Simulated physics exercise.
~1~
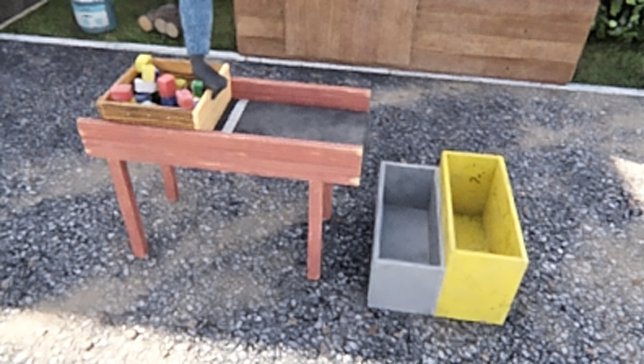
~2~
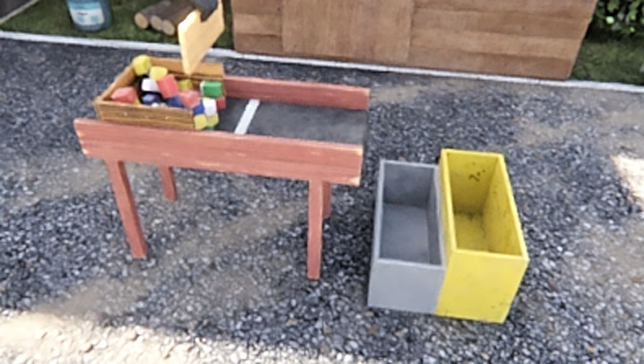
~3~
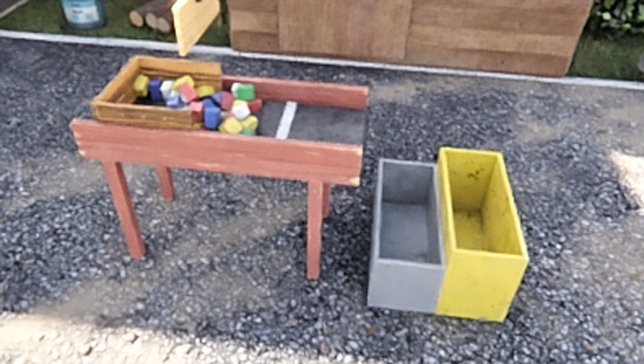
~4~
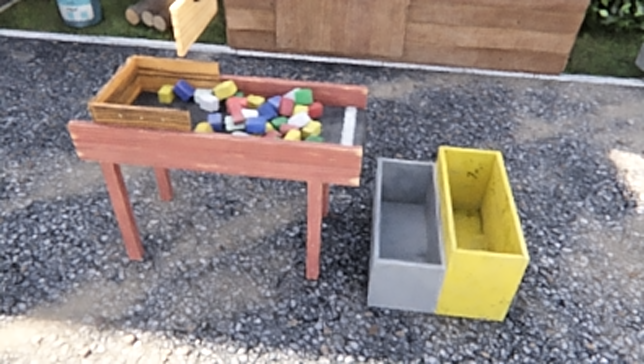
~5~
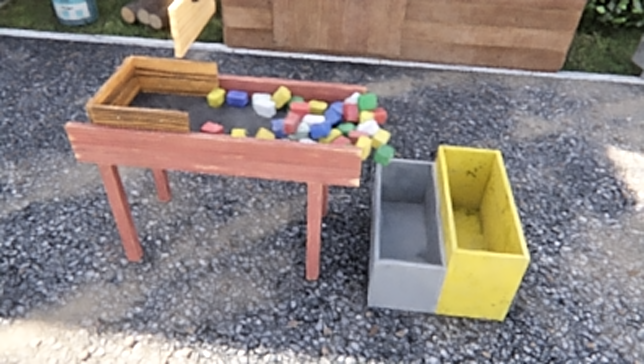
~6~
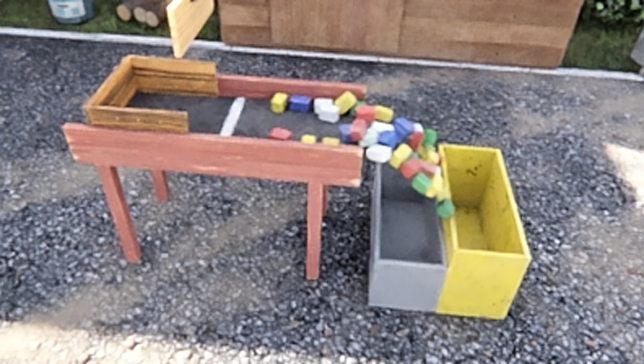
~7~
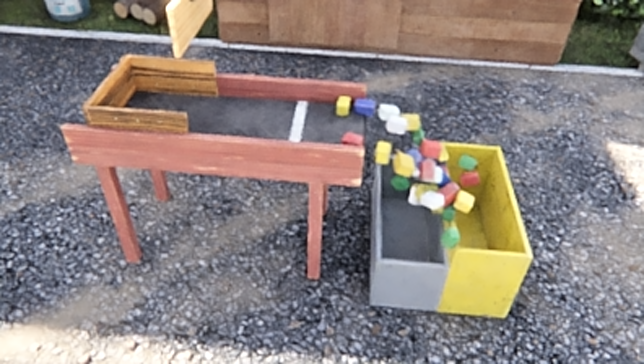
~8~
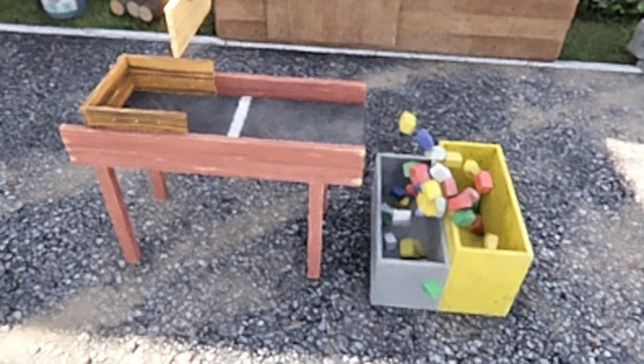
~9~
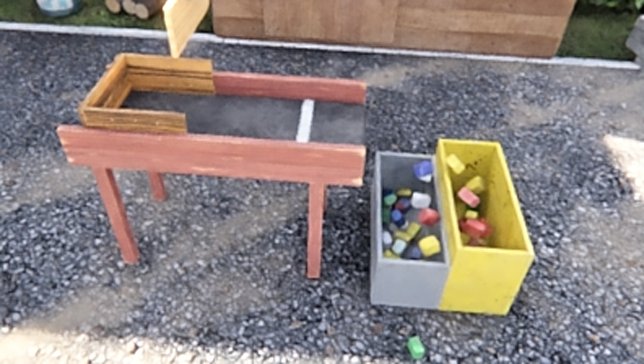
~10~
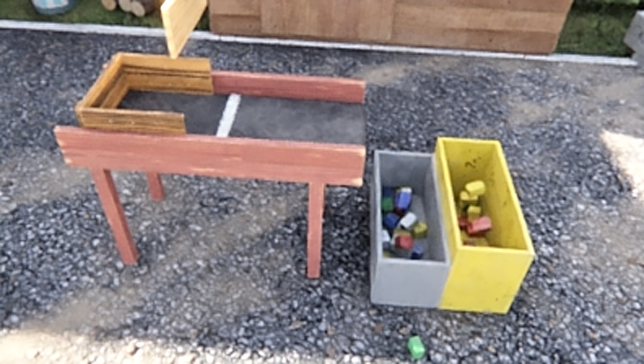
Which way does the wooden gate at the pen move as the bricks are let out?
The gate moves up, rising clear of the pen, and it stays raised above the belt.
